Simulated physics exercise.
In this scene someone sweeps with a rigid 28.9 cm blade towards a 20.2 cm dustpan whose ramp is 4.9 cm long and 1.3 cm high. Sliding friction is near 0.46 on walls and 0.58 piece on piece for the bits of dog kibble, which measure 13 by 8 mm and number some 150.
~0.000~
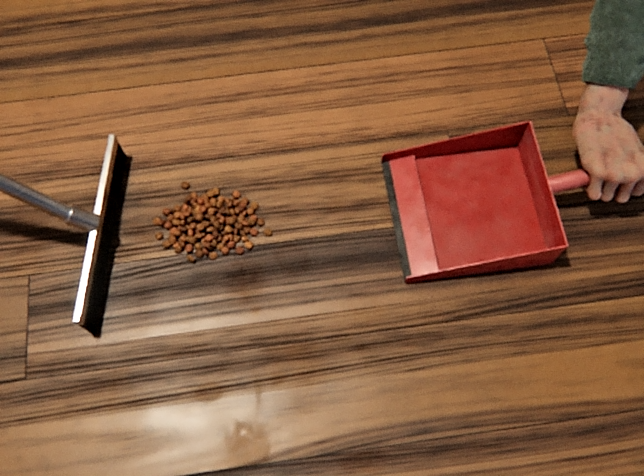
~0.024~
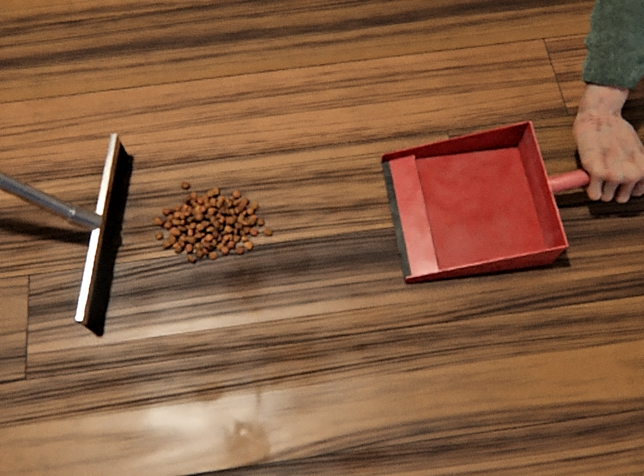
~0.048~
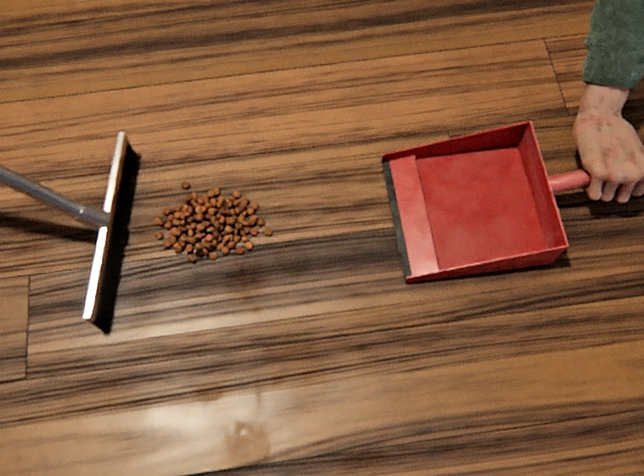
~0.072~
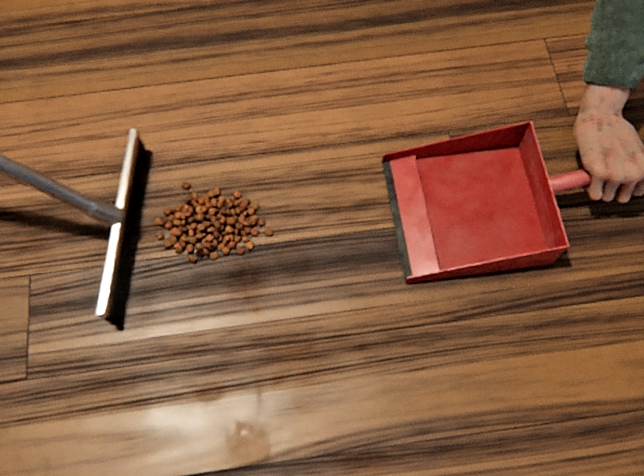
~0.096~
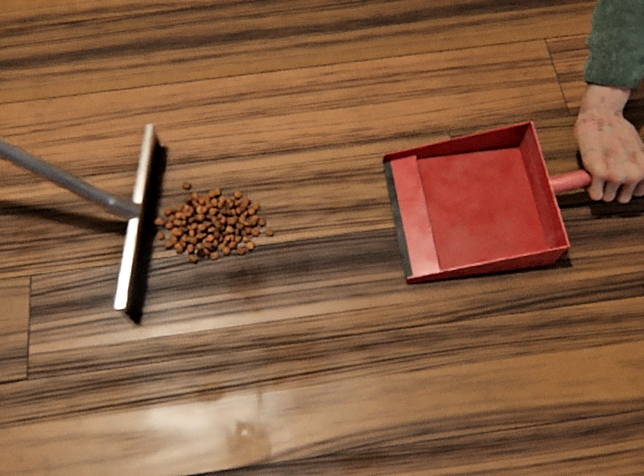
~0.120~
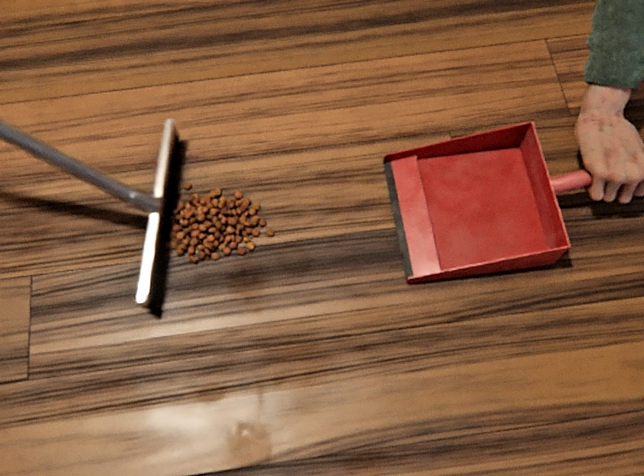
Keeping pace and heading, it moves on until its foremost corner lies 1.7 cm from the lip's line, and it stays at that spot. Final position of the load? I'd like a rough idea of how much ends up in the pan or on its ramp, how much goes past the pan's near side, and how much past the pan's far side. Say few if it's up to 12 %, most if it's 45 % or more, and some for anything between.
Here is my call: In the pan or on its ramp some, past the pan's near side few, past the pan's far side some.
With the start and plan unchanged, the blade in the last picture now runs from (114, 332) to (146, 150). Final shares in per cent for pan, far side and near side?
You'd see pan at 20, far at 0 and near at 35.
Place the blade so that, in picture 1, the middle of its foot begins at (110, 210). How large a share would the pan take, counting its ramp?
Something close to 30 percent.
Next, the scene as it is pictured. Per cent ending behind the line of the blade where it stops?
Around 5 in a hundred.
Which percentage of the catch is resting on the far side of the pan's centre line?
Something like 70 per cent of the catch.
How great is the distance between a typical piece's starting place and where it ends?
About 30 cm.
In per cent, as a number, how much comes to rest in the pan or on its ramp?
Result: Roughly 35 %.
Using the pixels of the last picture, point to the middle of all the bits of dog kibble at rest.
Approximately (399, 202) in the last picture.
After 0.26 s, middle of the blade 18 cm from the lip; 0 % over the lip, far side 10 %, near side 0 %.
Then, at 0.35 s, middle of the blade 7 cm from the lip; 0 % over the lip, far side 15 %, near side 5 %.
After 0.57 s, middle of the blade 4 cm from the lip; 35 % over the lip, far side 20 %, near side 5 %.
In the end, at 1.2 s, pan 35 %, near side 5 %, far side 20 %, in front of the lip or behind the blade 35 %.
